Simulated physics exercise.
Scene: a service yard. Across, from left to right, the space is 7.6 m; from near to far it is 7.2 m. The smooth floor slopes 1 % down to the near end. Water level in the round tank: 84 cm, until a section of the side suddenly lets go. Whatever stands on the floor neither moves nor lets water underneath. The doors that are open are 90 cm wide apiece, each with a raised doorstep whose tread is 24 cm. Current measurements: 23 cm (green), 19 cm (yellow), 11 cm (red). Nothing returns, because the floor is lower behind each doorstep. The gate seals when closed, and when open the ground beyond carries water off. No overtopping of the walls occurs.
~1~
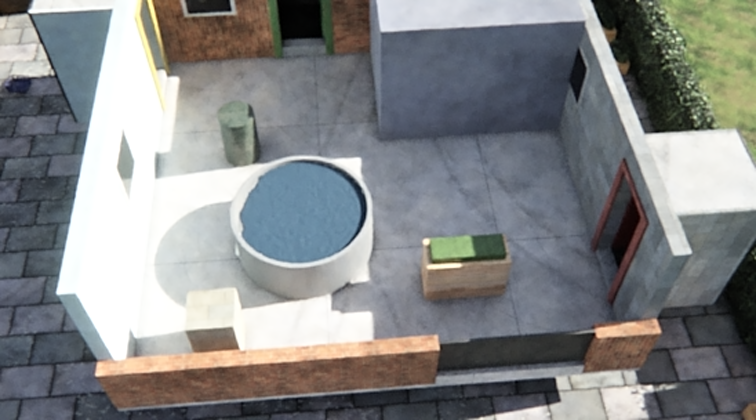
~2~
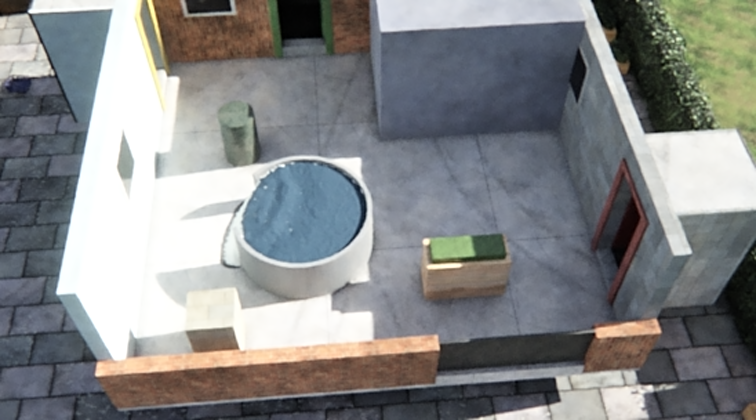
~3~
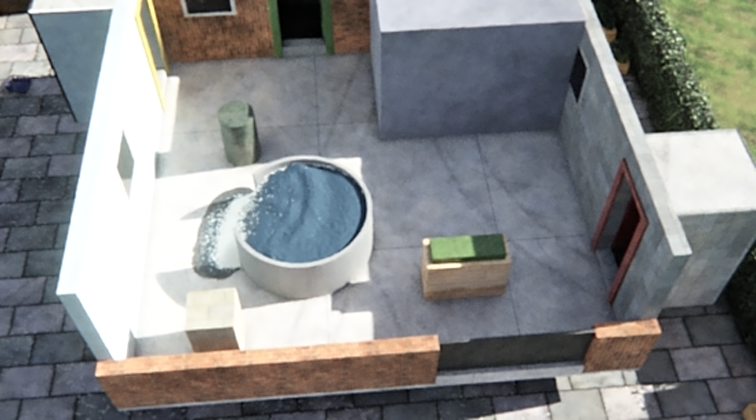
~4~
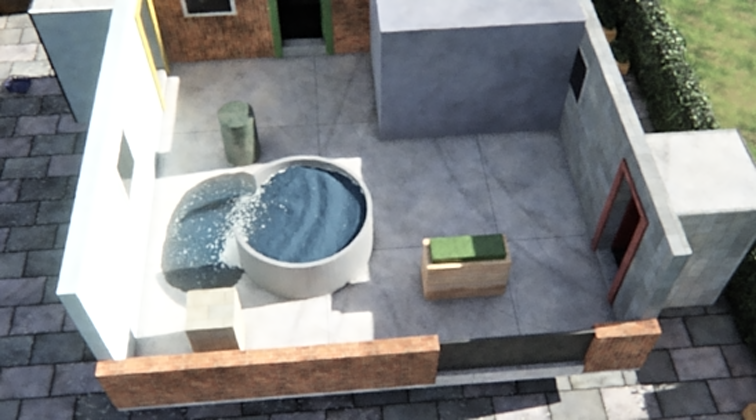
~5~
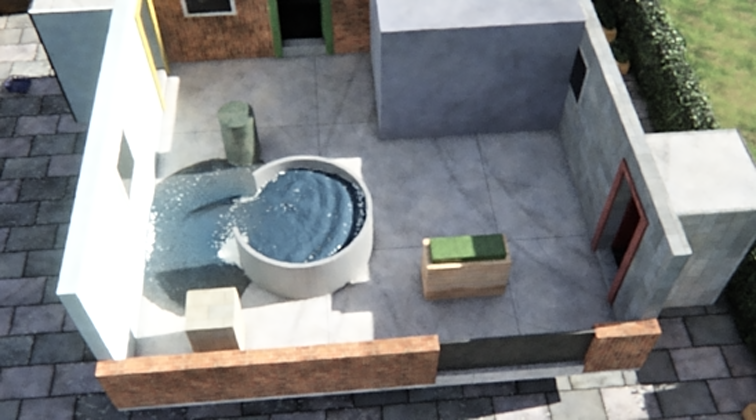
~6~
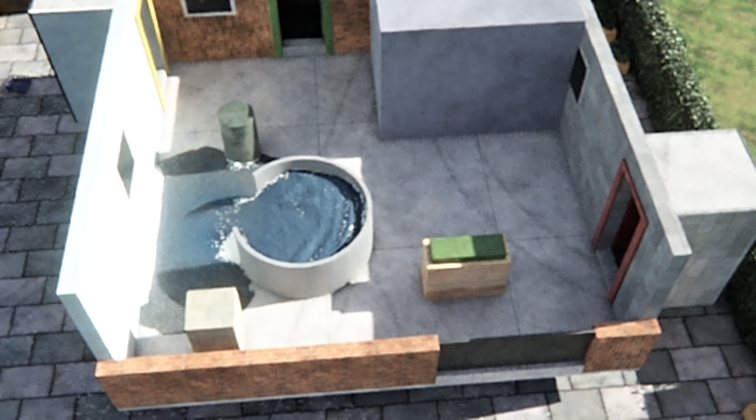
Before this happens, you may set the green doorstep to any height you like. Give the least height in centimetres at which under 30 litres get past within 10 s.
6.5 cm.
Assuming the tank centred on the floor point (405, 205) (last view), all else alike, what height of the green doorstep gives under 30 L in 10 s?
A height near 7.5 cm.
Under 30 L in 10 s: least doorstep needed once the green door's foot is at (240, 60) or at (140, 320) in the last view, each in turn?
Minimums: Roughly 16 cm and 16 cm.
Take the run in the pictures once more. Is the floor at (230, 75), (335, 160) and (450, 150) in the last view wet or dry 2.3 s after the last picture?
I'd mark them touched by the flood, spared by the flood and spared by the flood, respectively.
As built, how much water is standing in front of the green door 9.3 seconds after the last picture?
About 8.5 centimetres.
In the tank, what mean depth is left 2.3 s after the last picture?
Roughly 30 cm on average.
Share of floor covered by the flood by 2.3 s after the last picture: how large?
Wet share: Near 40 %.
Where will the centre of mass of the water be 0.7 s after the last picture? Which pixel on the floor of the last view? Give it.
(252, 232) or so.
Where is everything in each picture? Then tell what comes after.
The first picture shows the round tank at (302, 211) is whole and still, 84 cm deep; the green door at (301, 16) is dry.
In the second picture, the front is at (225, 260), 0.3 m from the gap at (243, 223); 0.3 m2 of floor is wet, 84 cm left at the back.
In the third picture, the front is at (214, 205), 0.8 m from the gap at (243, 224); 1.2 m2 of floor is wet, 84 cm left at the back.
In the fourth picture, water pours out at (243, 225) and has run 1.3 m, to (187, 196); about 8 cm deep outside, 84 cm at the back.
In the fifth picture, water pours out at (243, 225) and has run 1.9 m, to (158, 188); about 7 cm deep outside, 76 cm at the back.
In the sixth picture, the front is at (157, 165), 2.2 m from the gap at (243, 225); 5.9 m2 of floor is wet, 71 cm left at the back; the green door at (301, 16), 4.6 m from the gap, is still 2.9 m from the nearest water.
Then, 0.7 s after the last picture water covers 20 % of the floor, deepest (52 cm) near (159, 239); it has not reached the green door.
Then, 2.3 s after the last picture water covers 40 % of the floor, deepest (38 cm) near (132, 385); 10 cm at the green door, 0 litres in over its 23 cm doorstep.
Then, 9.3 s after the last picture water covers 95 % of the floor, deepest (14 cm) near (567, 352); 8 cm at the green door, 0 litres in over its 23 cm doorstep.
At the green door as built, the water peaked near 12 cm, 2.9 s after the last picture.
Run again over the same 10 s with other heights there, 40 litres in over 6 cm, 16 litres over 8 cm. The limit of 30 litres is kept from about 6.5 cm up.
